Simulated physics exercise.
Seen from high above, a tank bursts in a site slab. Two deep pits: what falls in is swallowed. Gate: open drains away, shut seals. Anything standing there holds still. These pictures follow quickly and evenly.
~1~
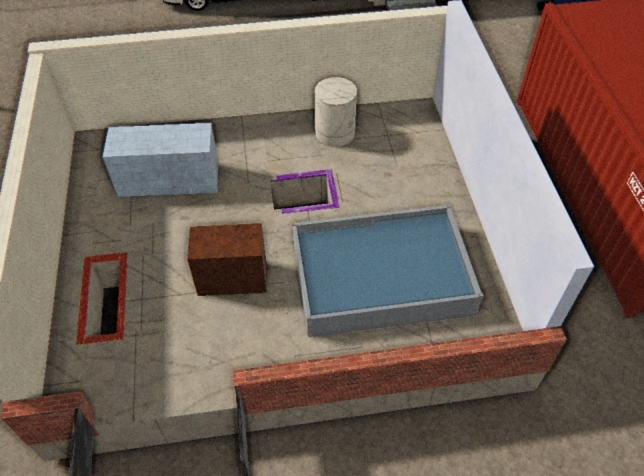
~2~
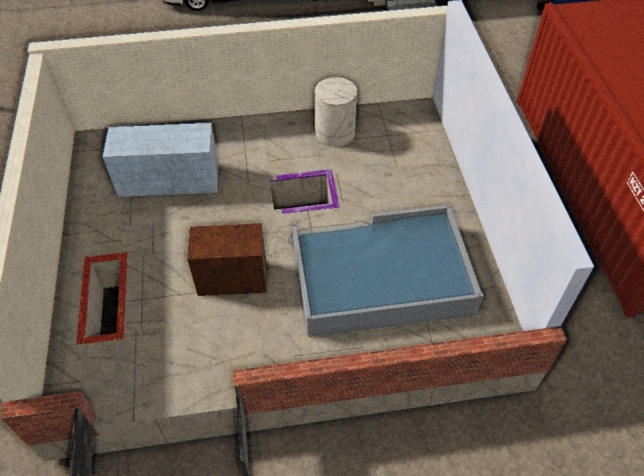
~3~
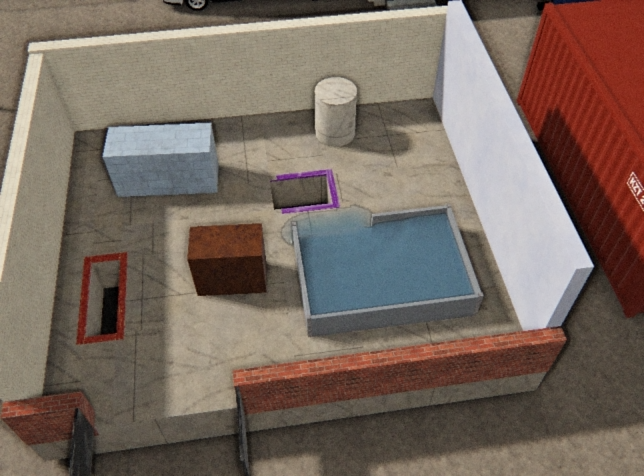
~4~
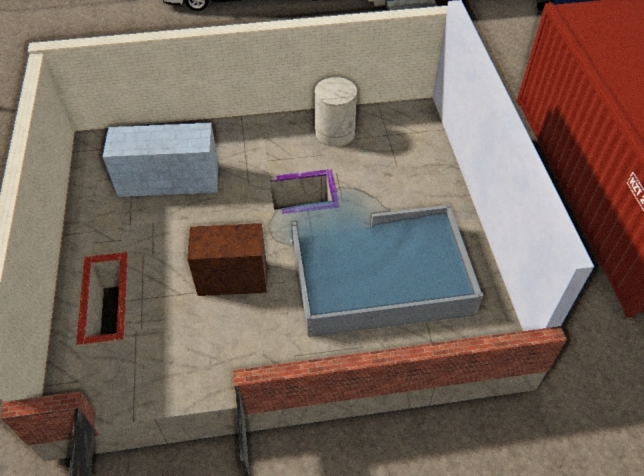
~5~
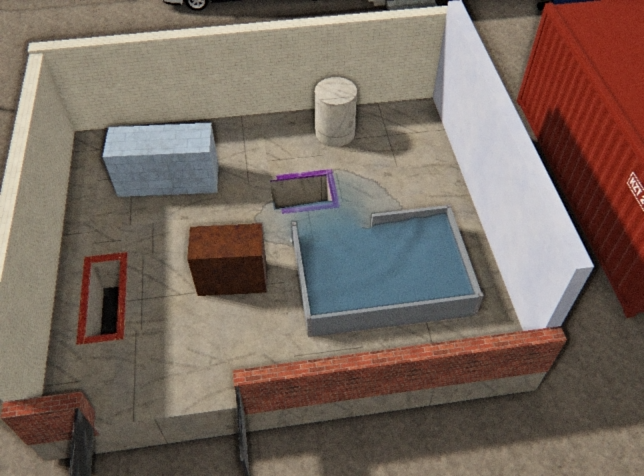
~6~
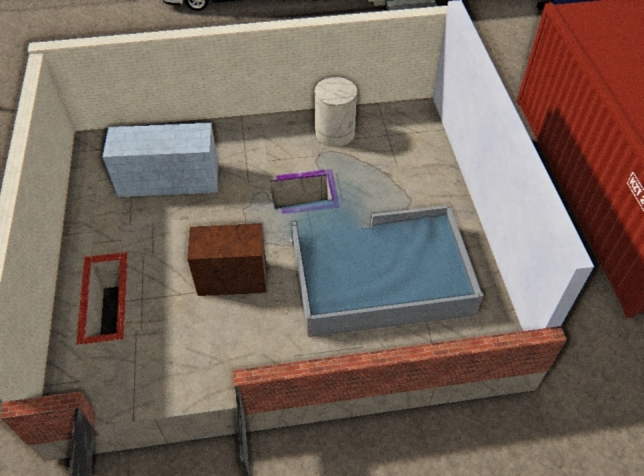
In a walled concrete yard, a gap opened in the far side of a low gray tank, and water poured out, spreading across the floor around the purple-edged pit toward the back wall.
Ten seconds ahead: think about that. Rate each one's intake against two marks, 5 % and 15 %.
Ratings: Gate - below the 5 % mark; red pit - below the 5 % mark; purple pit - above the 15 % mark.
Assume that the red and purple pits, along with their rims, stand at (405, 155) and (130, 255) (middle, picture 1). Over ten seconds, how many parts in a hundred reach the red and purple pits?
Split: Red 20 %, purple 6 %.
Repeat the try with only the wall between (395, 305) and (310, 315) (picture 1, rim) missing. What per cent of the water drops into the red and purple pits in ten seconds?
In per cent: Red 20, purple 0.
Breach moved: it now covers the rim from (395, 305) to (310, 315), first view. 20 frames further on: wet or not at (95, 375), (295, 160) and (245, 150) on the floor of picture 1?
In the order asked: Sodden, out of reach, out of reach.
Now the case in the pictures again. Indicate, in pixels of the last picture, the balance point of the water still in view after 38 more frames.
Roughly (352, 219) in the last picture.
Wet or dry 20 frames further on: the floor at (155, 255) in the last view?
Untouched.
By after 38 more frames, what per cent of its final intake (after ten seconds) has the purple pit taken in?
I'd put it at about 80 per cent.
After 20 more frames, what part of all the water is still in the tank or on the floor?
That comes to around 68 in a hundred.
A moment on, water covers 15 % of the floor; the gate 0 %, the red pit 0 %, the purple pit 11 %.
Next, water covers 20 % of the floor; the gate 0 %, the red pit 0 %, the purple pit 20 %.
Then, water covers 30 % of the floor; the gate 0 %, the red pit 0 %, the purple pit 31 %.
Later, water covers 40 % of the floor; the gate 0 %, the red pit 0 %, the purple pit 42 %.
In the end, water covers 55 % of the floor; the gate 0 %, the red pit 1 %, the purple pit 53 %.
